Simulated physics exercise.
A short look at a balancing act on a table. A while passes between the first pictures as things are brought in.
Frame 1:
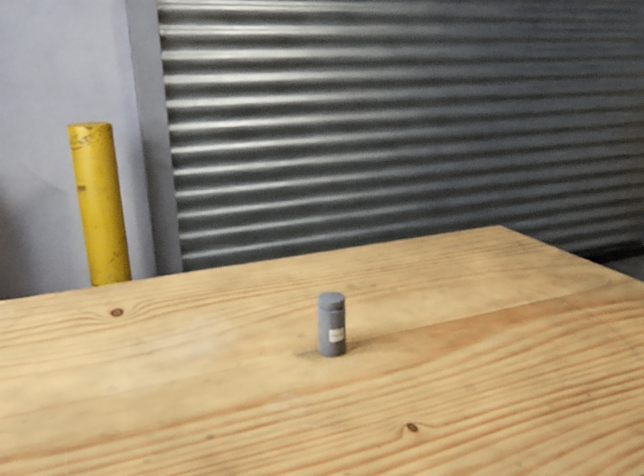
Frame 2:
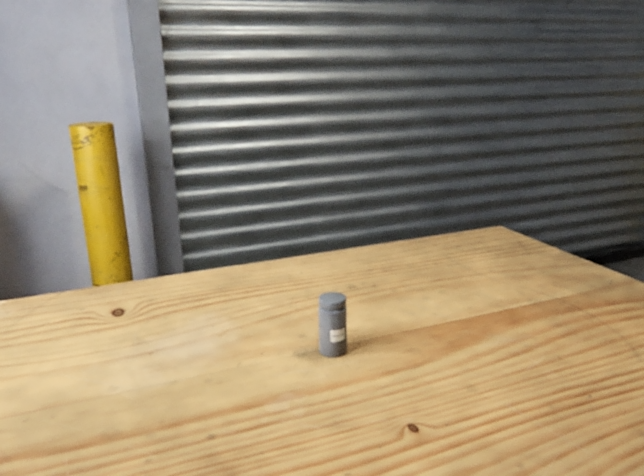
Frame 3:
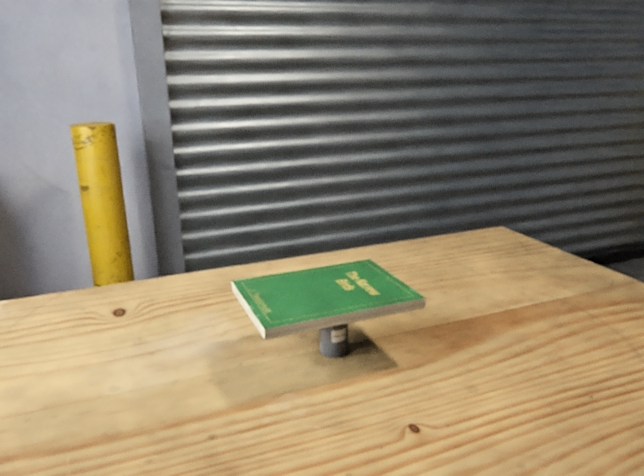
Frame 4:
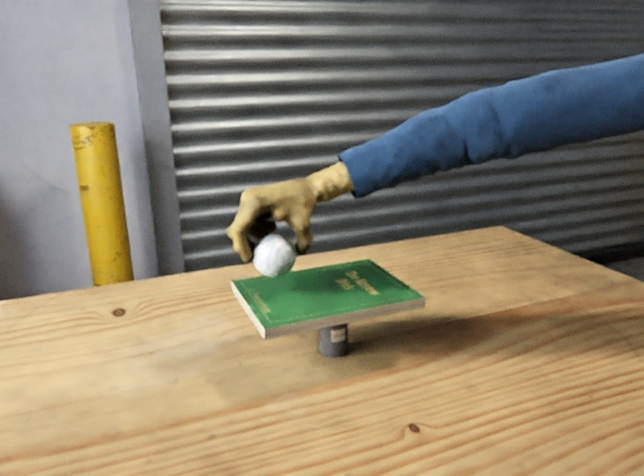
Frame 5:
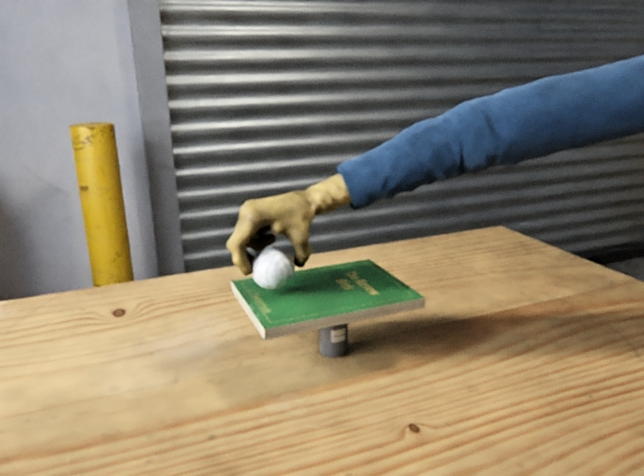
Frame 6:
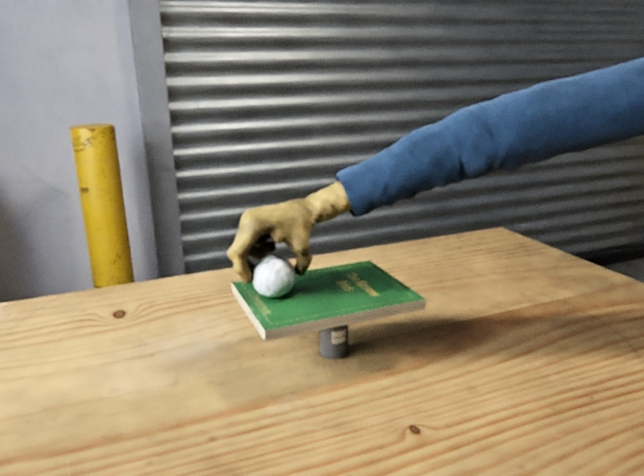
At first, a small grey shaker stands alone on a wooden table, with a yellow post and a ribbed metal shutter behind. Then a green book lies across its top. A gloved hand in a blue sleeve reaches in from the right and lowers a white onion onto the book's left side.
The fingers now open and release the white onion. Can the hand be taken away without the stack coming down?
No.
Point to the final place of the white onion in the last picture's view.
Roughly at pixel (211, 356).
Then, 0.40 s past the last view, white onion now fallen; green book rocked 45° from its first pose.
Then, 0.50 s past the last view, green book rocked 47° from its first pose.
Then, 0.80 s past the last view, green book rocked 34° from its first pose.
Finally, fallen, white onion; moved from the start, green book; grey shaker still in place. Final places as the last picture's camera would see them, white onion near (211, 356). The stack gives way.
